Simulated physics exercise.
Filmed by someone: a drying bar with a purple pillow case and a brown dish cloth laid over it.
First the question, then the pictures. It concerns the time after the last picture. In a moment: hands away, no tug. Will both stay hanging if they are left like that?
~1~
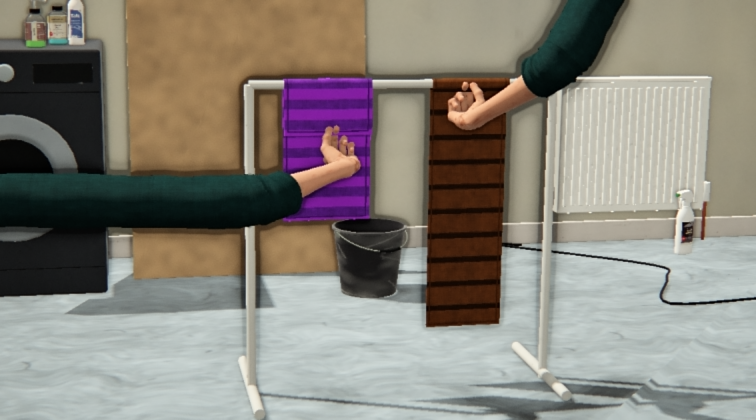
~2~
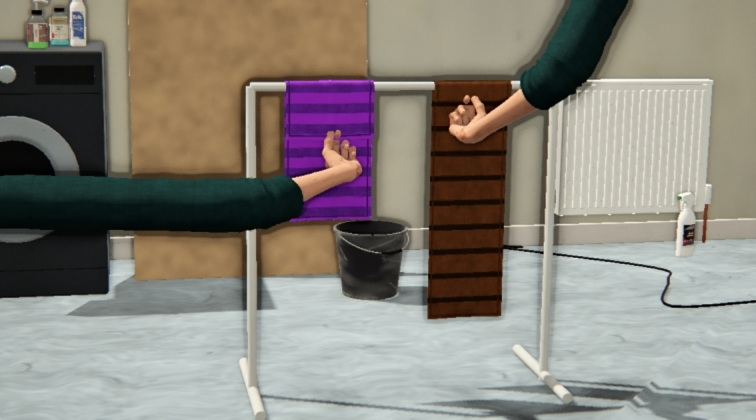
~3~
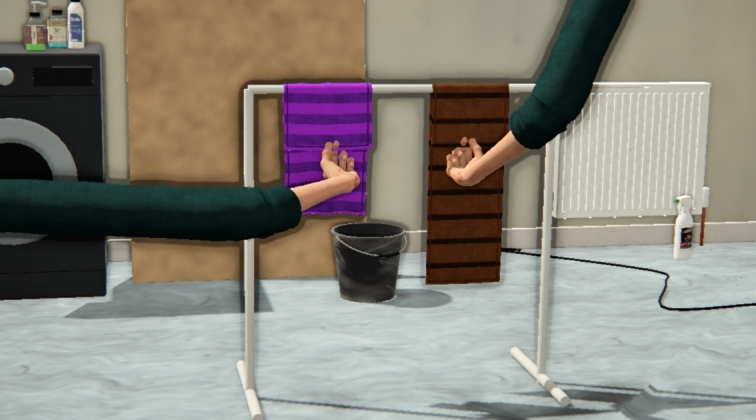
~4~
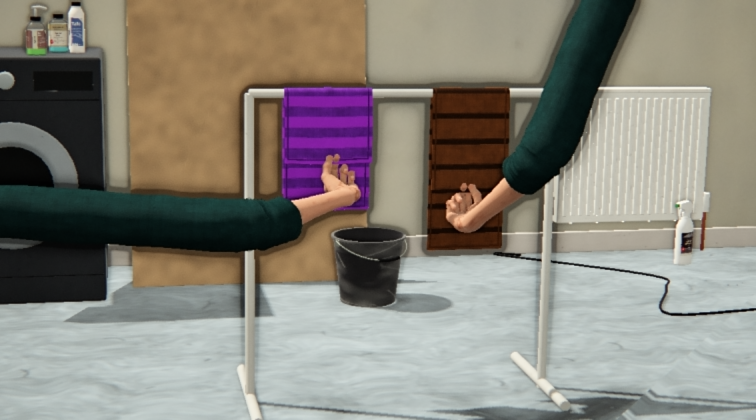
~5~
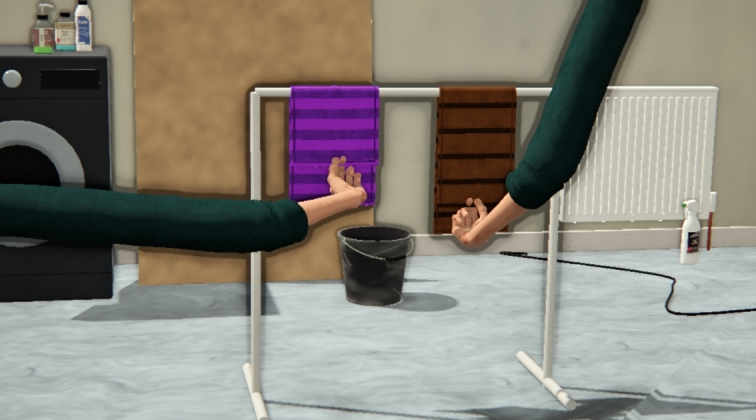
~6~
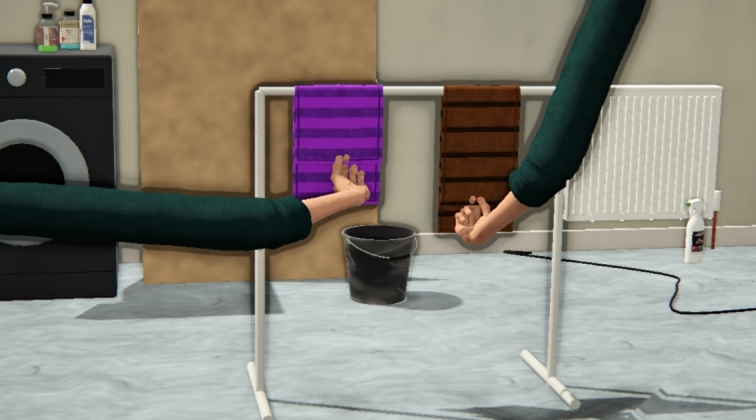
My prediction: The purple pillow case does not fall, the brown dish cloth does not fall.
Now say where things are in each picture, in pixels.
In the first frame, pillow case front hem (358, 130), back hem (355, 214); dish cloth front hem (452, 87), back hem (444, 322).
In the second frame, pillow case front hem (359, 134); dish cloth front hem (454, 100).
In the third frame, pillow case front hem (357, 145); dish cloth front hem (451, 142).
In the fourth frame, pillow case front hem (357, 158); dish cloth front hem (451, 188).
In the fifth frame, pillow case front hem (364, 160); dish cloth front hem (457, 202).
In the sixth frame, pillow case front hem (367, 158), back hem (365, 199), front over half the back; dish cloth front hem (460, 200), back hem (457, 228), front almost as long as the back.
Then, 0.78 s past the final frame, pillow case unmoved; dish cloth unmoved.
When it is over, pillow case unmoved; dish cloth unmoved. The purple pillow case stays on and the brown dish cloth hangs there.
